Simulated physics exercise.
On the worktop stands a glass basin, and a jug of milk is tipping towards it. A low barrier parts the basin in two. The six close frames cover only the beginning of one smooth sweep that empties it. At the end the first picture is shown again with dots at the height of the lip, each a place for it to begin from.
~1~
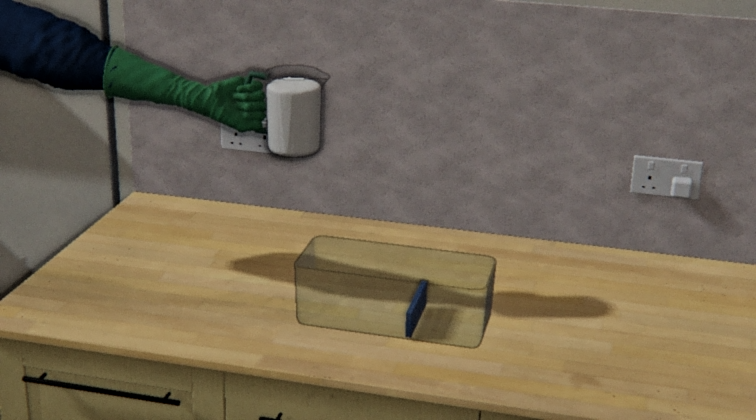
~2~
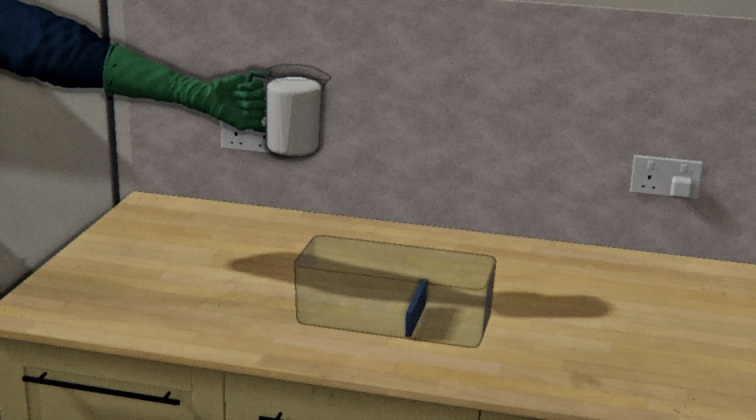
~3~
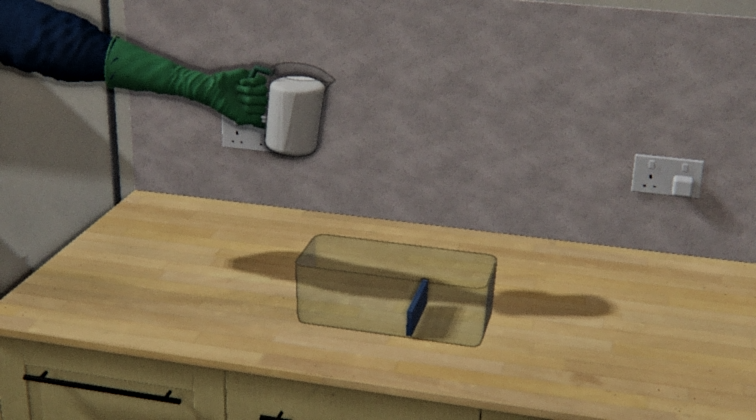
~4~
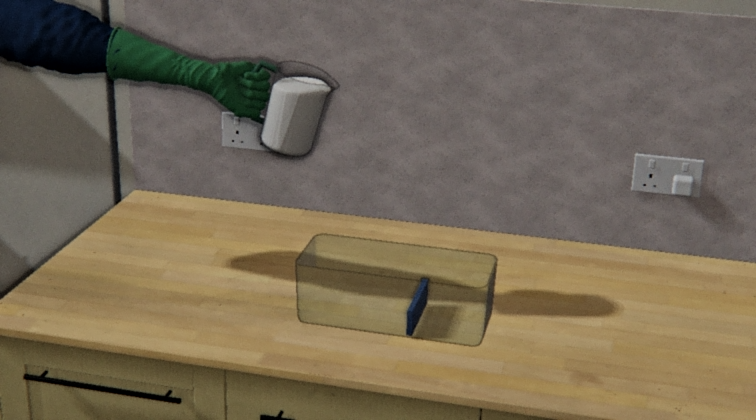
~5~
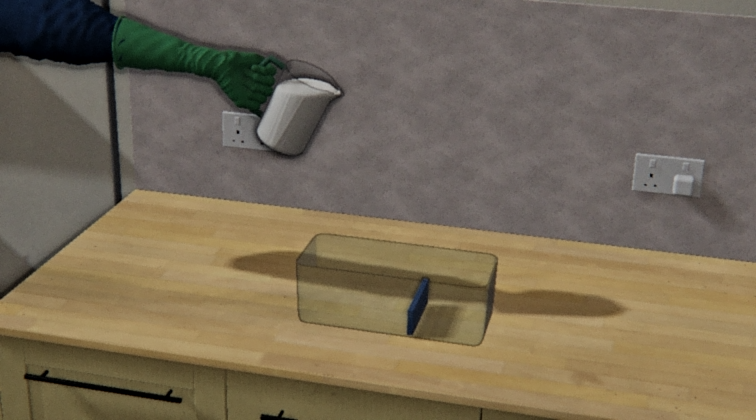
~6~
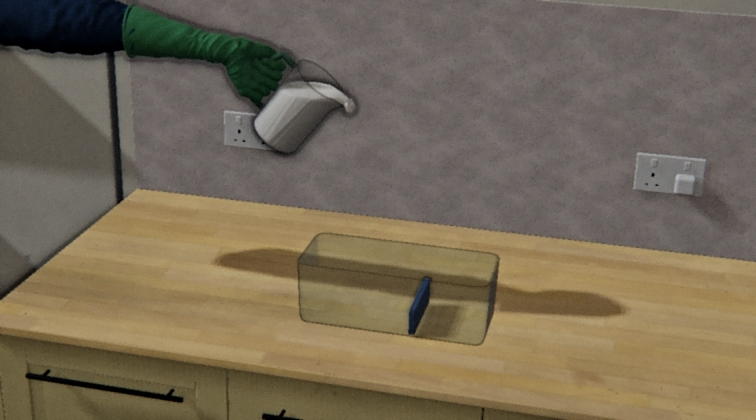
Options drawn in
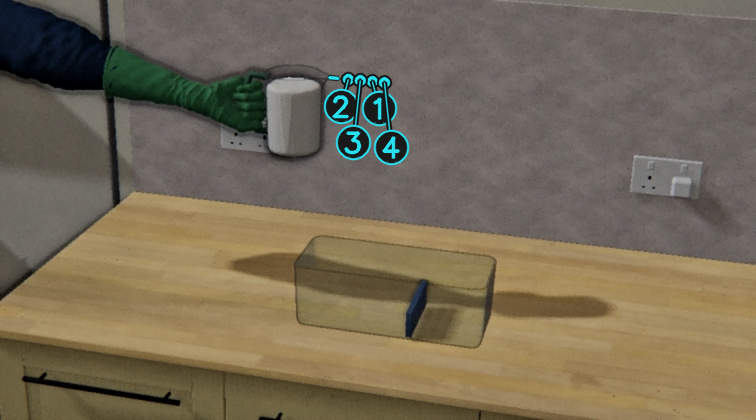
A hand in a green glove and dark blue sleeve holds a clear jug of white milk at the upper left, above a pale wooden worktop seen from slightly above. A clear rectangular basin with a low blue barrier inside stands below, before a mottled grey wall with white sockets. The hand gradually tilts the jug rightward until milk just crosses its lip, while the view barely shifts.
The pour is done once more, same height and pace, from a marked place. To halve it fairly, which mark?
The best spot is 3.
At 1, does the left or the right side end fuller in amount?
More ends on the right.
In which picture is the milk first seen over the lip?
In picture 6.
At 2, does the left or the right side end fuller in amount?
More ends on the left.
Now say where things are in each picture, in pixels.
In the first frame, upright, lip at (329, 77); basin from (297, 321) to (482, 347); top of the wall at (417, 296); nothing has left yet.
In the second frame, upright, lip at (330, 78); nothing has left yet.
In the third frame, tipped about 7°, lip at (334, 81); nothing has left yet.
In the fourth frame, tipped about 15°, lip at (338, 86); nothing has left yet.
In the fifth frame, tipped about 25°, lip at (343, 95); nothing has left yet.
In the sixth frame, tipped about 38°, lip at (347, 105); milk is over the lip, down to (351, 111).
In cyan, 1 at (372, 81); 2 at (348, 79); 3 at (360, 80); 4 at (384, 82).
For spot 1, about 28 % ends left of the wall and 69 % right of it; 4 % is lost outside.
For spot 2, about 80 % ends left of the wall and 11 % right of it; 9 % is lost outside.
For spot 3, about 53 % ends left of the wall and 42 % right of it; 5 % is lost outside.
For spot 4, about 15 % ends left of the wall and 82 % right of it; 3 % is lost outside.
